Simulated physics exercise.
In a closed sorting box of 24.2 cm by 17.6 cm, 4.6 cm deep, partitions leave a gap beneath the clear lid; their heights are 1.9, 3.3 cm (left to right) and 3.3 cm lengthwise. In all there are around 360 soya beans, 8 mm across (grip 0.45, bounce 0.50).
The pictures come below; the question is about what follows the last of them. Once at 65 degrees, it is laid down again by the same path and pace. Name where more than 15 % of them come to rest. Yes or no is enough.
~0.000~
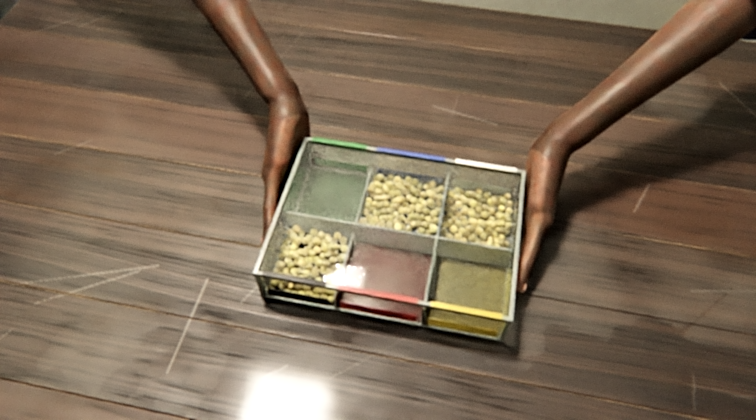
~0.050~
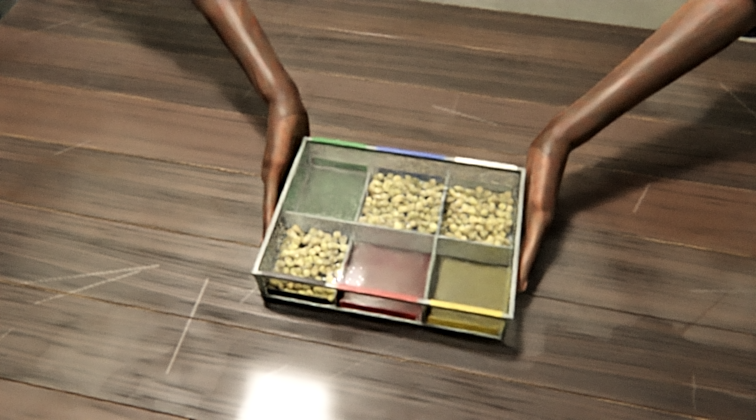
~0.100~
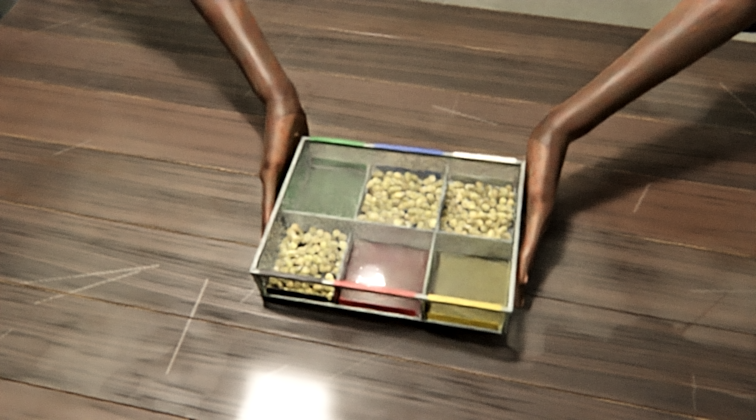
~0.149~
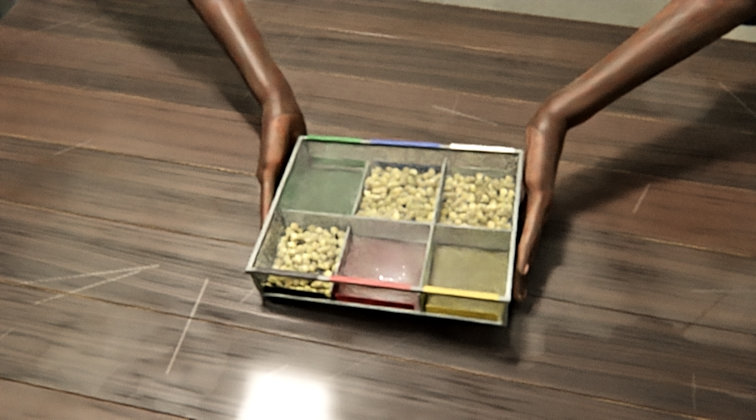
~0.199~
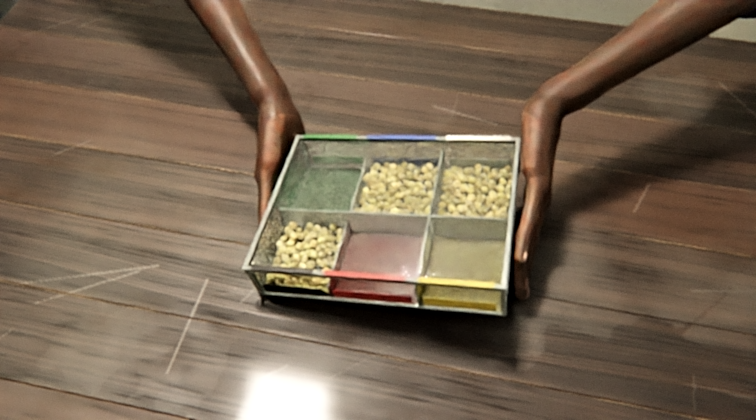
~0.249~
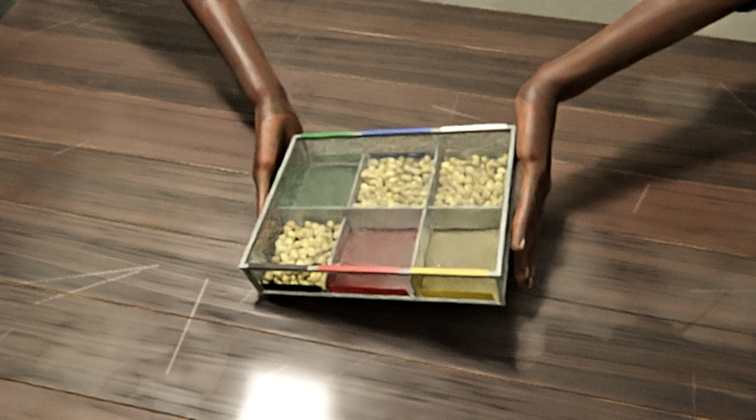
Red, no; blue, yes; green, no; yellow, no; white, yes; black, yes.
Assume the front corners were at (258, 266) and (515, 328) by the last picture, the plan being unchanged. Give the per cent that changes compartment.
My guess is close to 5 per cent.
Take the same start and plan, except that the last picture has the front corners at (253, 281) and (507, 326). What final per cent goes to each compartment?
Final shares: Red 0%, blue 35%, green 0%, yellow 0%, white 30%, black 30%.
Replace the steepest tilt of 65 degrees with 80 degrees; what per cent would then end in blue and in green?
With that change it's blue at 15 per cent and green at 25 per cent.
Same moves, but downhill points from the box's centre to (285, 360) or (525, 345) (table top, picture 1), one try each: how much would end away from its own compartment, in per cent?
The share comes to roughly 5 in a hundred, then roughly 5 in a hundred.
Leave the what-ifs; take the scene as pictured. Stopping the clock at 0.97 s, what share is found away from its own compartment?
Around 0 in a hundred.
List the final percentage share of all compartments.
Red: 0 %, blue: 30 %, green: 10 %, yellow: 0 %, white: 30 %, black: 30 %.
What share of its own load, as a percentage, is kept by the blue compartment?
That comes out at about 80 percent.
After 0.97 s, tilt 64 degrees; blue 35 %, white 30 %, black 30 %.
Then, at 1.45 s, tilt 27 degrees; blue 30 %, green 10 %, white 30 %, black 30 %.
After 2.00 s, tilt 0 degrees; blue 30 %, green 10 %, white 30 %, black 30 %.
By 2.5 s all is still; red 0 %, blue 30 %, green 10 %, yellow 0 %, white 30 %, black 30 %.
